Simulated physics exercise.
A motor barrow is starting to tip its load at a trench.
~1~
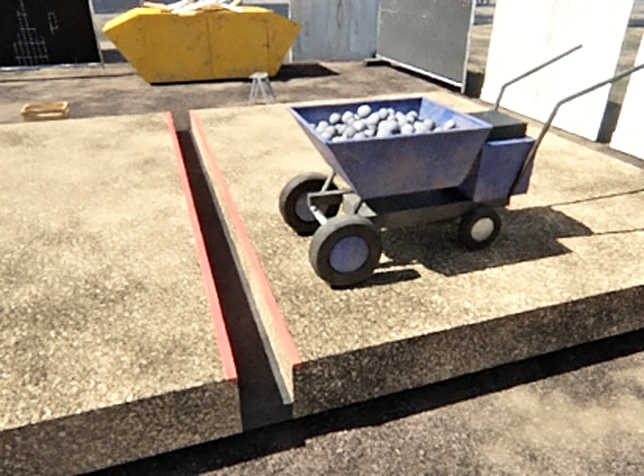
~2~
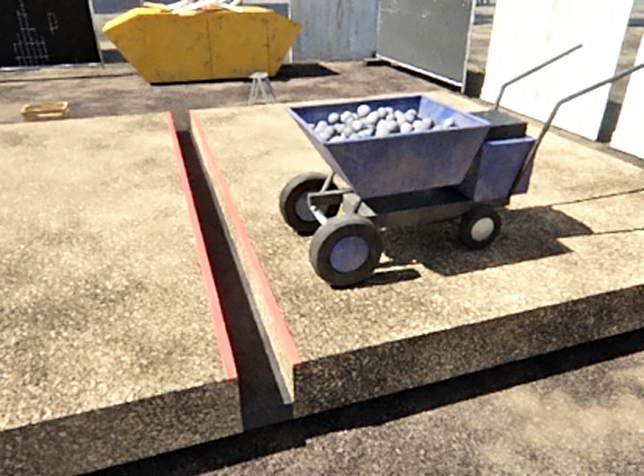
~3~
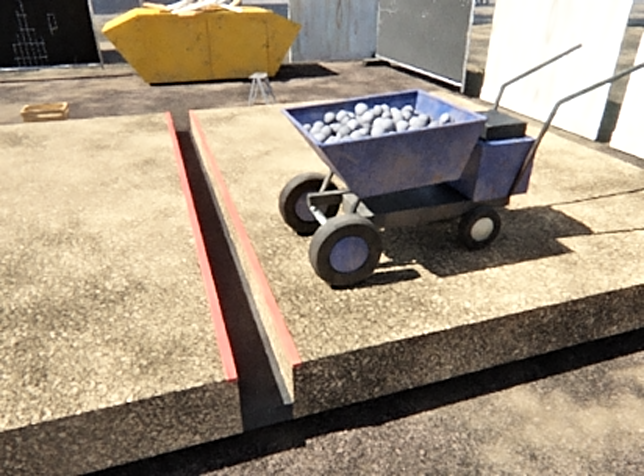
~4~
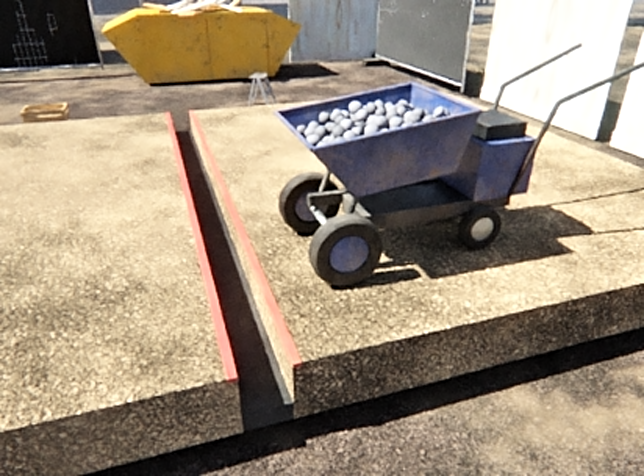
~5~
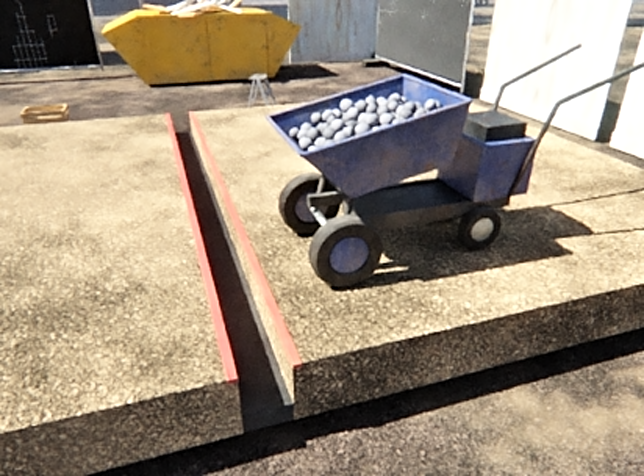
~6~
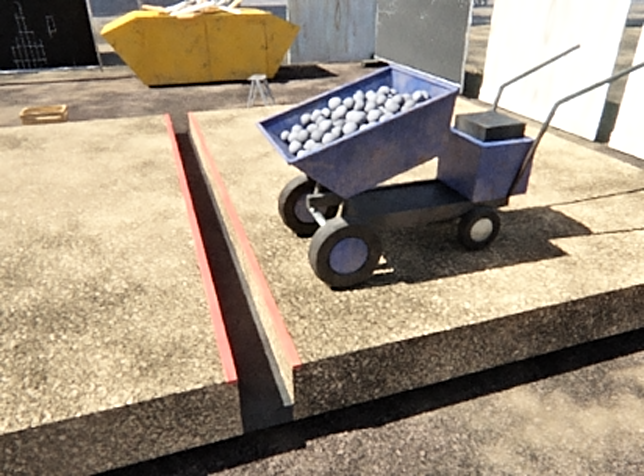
The footage shows a blue motor barrow loaded with round grey cobbles standing beside a narrow, red-edged trench. Its skip starts out level, then gradually tilts forward to the left, while the wheels and handles stay still.
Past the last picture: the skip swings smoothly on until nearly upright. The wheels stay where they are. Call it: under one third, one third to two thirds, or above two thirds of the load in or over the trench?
Under one third, I'd call it.
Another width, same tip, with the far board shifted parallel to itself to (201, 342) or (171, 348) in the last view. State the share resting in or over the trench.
40 % then 80 %, roughly.
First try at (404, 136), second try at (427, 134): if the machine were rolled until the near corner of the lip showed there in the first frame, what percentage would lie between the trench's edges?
The share would be near 70 percent, and then near 50 percent.
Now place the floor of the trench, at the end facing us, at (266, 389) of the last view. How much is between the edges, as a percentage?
20 %.
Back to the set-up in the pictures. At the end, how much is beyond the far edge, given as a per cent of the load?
About 80 %.
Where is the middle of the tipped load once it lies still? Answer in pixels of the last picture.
Around (161, 277).
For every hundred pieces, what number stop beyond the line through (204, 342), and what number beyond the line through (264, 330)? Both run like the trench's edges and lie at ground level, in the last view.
Result, first then second: 70 %, 90 %.
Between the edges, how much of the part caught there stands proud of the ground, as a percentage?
Roughly 0 percent.
Just after the last frame, skip tipped steeply; every one in the skip.
A moment on, skip tipped right over; roughly two thirds in the skip; just a few in or heaped over the trench; roughly a quarter beyond it; about a tenth falling.
Further on, skip tipped right over; about a tenth in the skip; about a tenth in or heaped over the trench; the larger part beyond it.
When it is over, skip tipped right over; just a few in the skip; roughly a quarter in or heaped over the trench; the larger part beyond it.
